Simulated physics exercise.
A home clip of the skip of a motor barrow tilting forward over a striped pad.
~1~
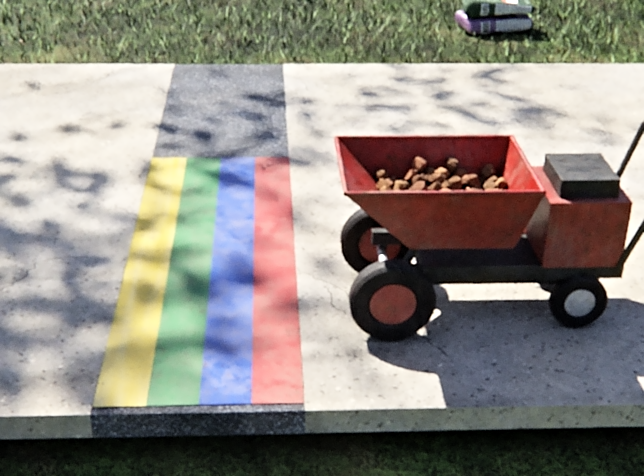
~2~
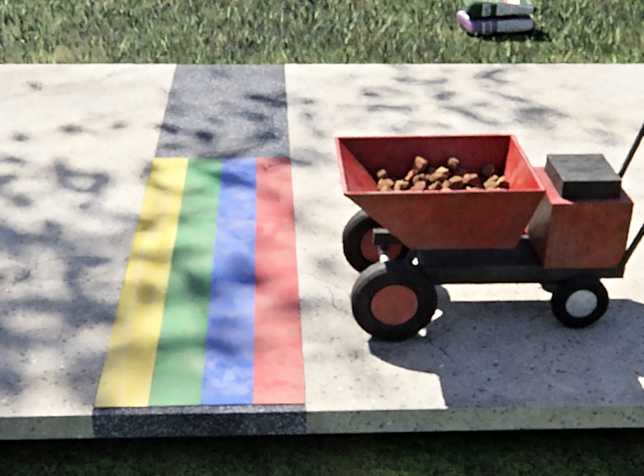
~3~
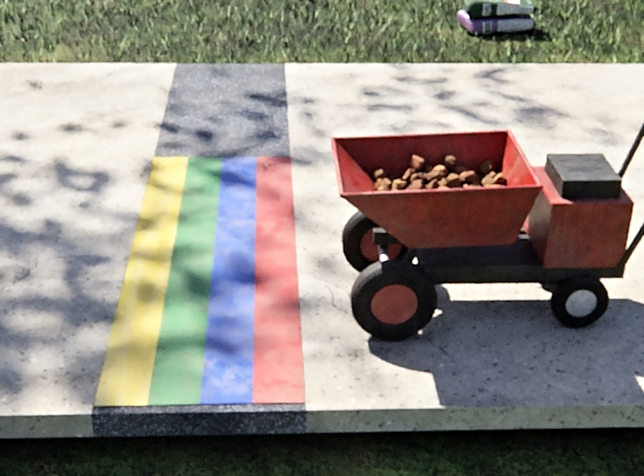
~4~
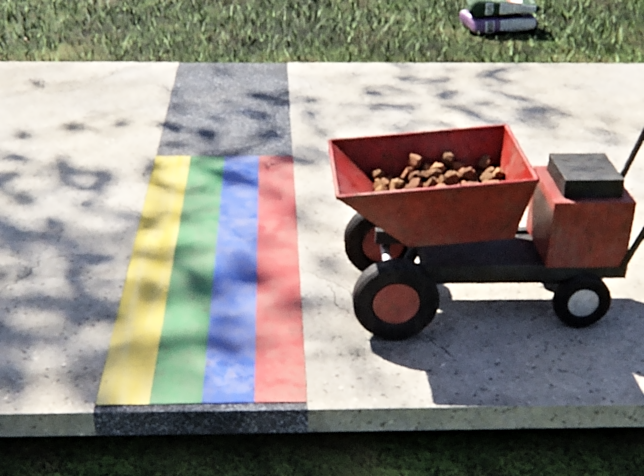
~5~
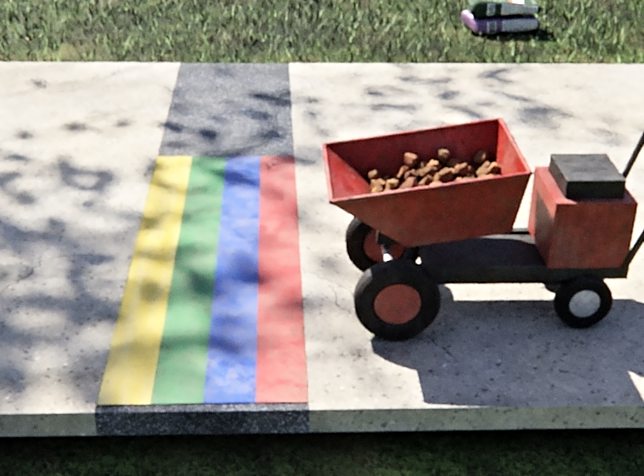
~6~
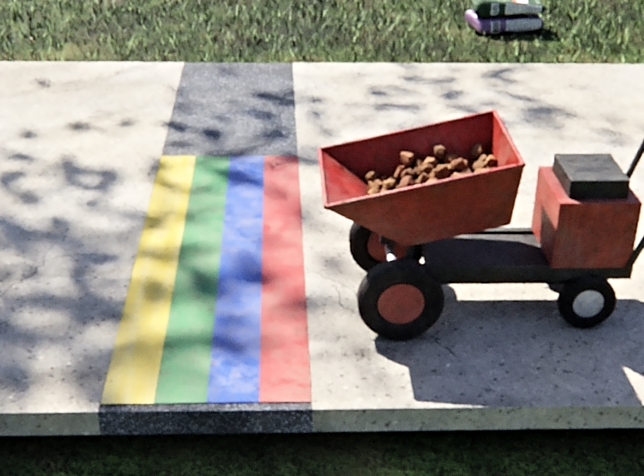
Red skip of a small motor barrow, loaded with brown clods, sitting level, then tilting slightly forward beside a colourful striped pad.
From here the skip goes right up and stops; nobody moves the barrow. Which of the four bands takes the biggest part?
The heap favours the blue strip.
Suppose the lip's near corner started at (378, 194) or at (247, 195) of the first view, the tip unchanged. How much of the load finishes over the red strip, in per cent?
In turn 30 and 0 in a hundred.
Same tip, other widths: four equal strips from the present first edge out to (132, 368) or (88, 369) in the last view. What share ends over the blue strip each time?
Near 30 % and 40 %.
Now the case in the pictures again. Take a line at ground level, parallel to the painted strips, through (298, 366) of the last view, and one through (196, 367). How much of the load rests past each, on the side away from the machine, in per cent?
First some 100, then 40 per cent.
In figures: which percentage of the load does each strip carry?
Red strip: 10 %, blue strip: 40 %, green strip: 30 %, yellow strip: 15 %.
Just after the last frame, skip tipped steeply; every one in the skip.
A moment on, skip tipped steeply; the larger part in the skip; just a few over the red strip; roughly a quarter over the blue strip; just a few over the green strip.
Further on, skip tipped right over; about a tenth in the skip; about a tenth over the red strip; roughly a third over the blue strip; roughly a quarter over the green strip; about a tenth over the yellow strip; about a tenth off the paint.
When it is over, skip tipped right over; just a few in the skip; about a tenth over the red strip; roughly a third over the blue strip; roughly a quarter over the green strip; about a tenth over the yellow strip; about a tenth off the paint.
